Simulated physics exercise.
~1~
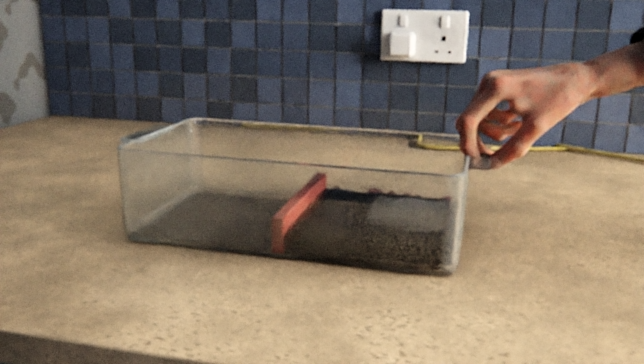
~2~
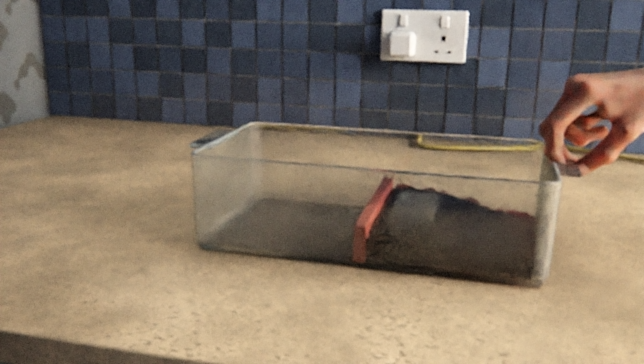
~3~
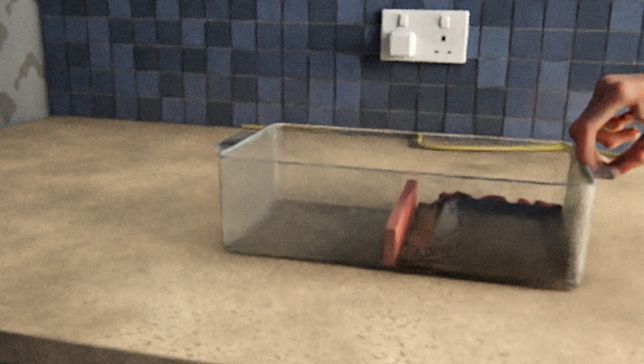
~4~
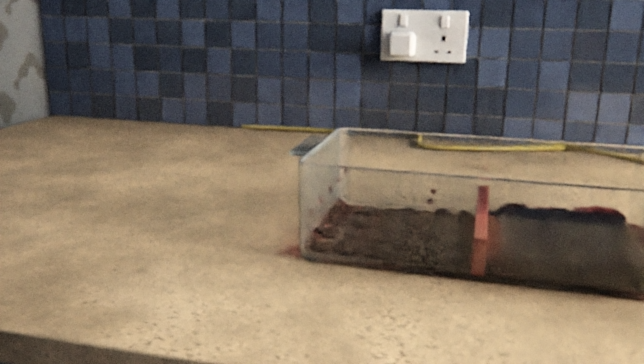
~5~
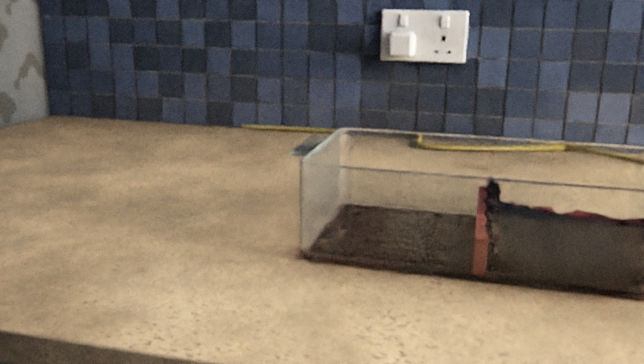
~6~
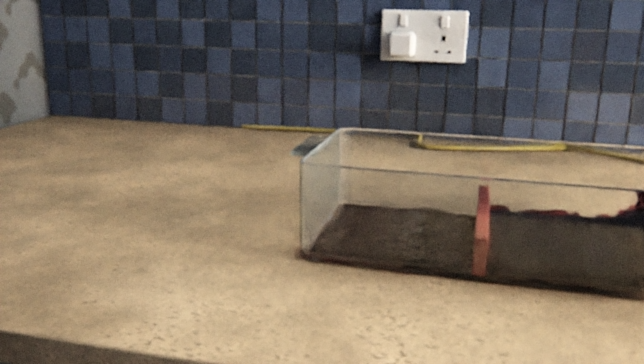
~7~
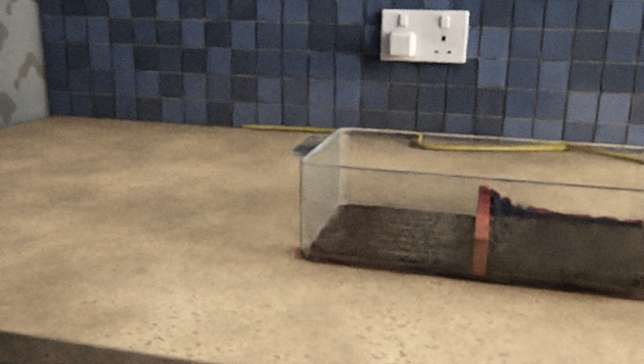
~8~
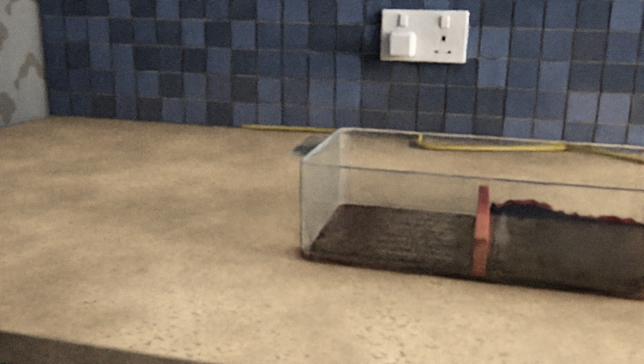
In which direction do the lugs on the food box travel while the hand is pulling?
The lugs move to the right, along with the rest of the box.
A clear open food box holding dark liquid to the right of a red divider slides right across a speckled worktop, pulled by a hand at its right end. Behind it are blue tiles, a white socket and a yellow cable. The liquid tilts and churns as the box travels, and then some splashes over into the left part. The hand and the box's right end pass out of view, and the box stops. The liquid keeps surging between the divider and the right, ending with a shallow dark layer on the left and most still on the right.
